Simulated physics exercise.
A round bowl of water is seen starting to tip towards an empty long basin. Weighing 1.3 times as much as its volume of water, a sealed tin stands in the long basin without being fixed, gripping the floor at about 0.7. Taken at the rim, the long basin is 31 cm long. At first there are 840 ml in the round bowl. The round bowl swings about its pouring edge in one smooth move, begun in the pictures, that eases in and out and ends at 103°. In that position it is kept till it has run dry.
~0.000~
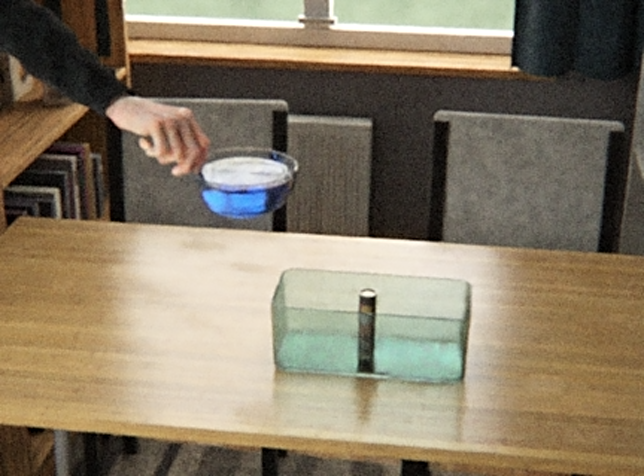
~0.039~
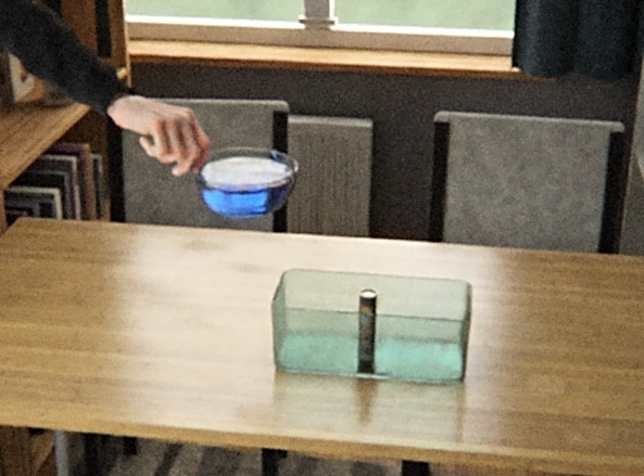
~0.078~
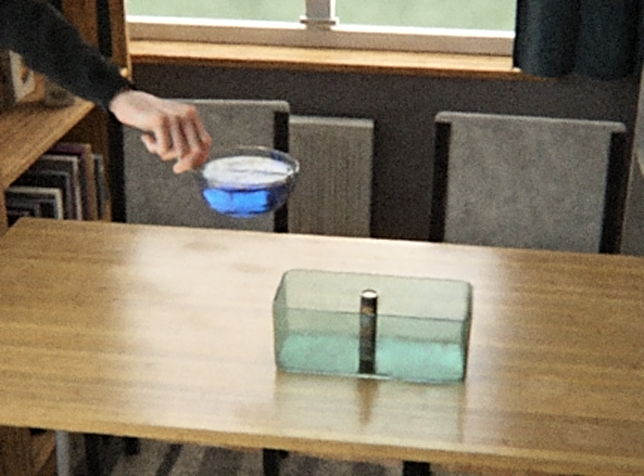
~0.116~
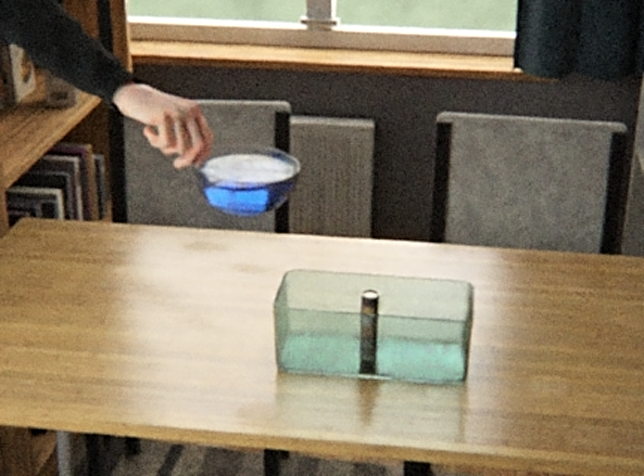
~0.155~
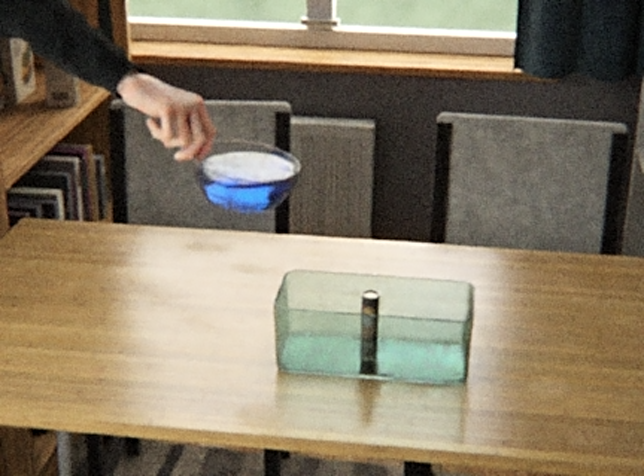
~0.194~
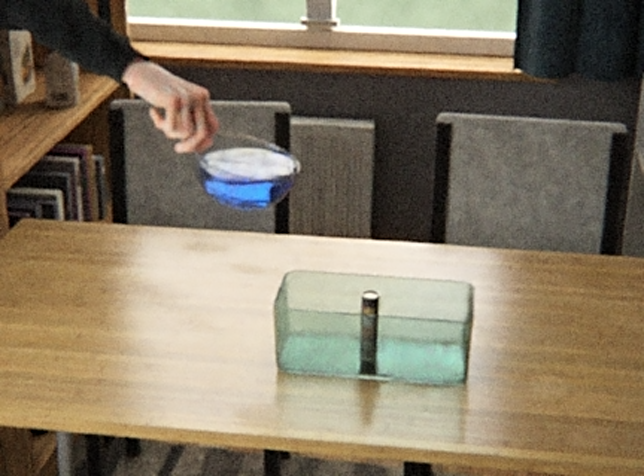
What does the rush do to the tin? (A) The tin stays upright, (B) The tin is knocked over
Answer: A.
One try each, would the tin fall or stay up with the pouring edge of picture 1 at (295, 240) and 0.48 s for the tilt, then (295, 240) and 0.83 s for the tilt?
Try 1: Tipped over; try 2: Tipped over.
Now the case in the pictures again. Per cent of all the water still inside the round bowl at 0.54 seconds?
Near 46 in a hundred.
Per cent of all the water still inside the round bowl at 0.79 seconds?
I reckon near 1 per cent still sits there.
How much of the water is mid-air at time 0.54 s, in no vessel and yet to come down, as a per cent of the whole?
Some 50 per cent.
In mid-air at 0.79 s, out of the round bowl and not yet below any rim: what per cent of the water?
It comes to some 30 percent of the total.
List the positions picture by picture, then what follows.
The first picture shows tilt 0°; pouring edge (296, 170); surface from (194, 171) to (294, 177); the long basin's rim runs from (277, 288) to (471, 301); the tin's top is at (368, 295).
The second picture shows tilt 1°; pouring edge (296, 171); surface from (195, 171) to (295, 177).
The third picture shows tilt 2°; pouring edge (297, 171); surface from (196, 170) to (296, 176).
The fourth picture shows tilt 5°; pouring edge (298, 171); surface from (197, 168) to (296, 174).
The fifth picture shows tilt 9°; pouring edge (298, 172); surface from (198, 165) to (297, 172).
The sixth picture shows tilt 13°; pouring edge (298, 172); surface from (198, 160) to (297, 169).
By 0.54 s the tilt is 74° and 46 per cent is still to pour; the tin stands where it began.
By 0.79 s the tilt is 102° and 1 per cent is still to pour; the tin stands where it began.
By 1.05 s the tilt is 103° and 0 per cent is still to pour; the tin stands where it began.
By 1.33 s the tilt is 103° and 0 per cent is still to pour; the tin stands where it began.
At rest the tin stands where it began.
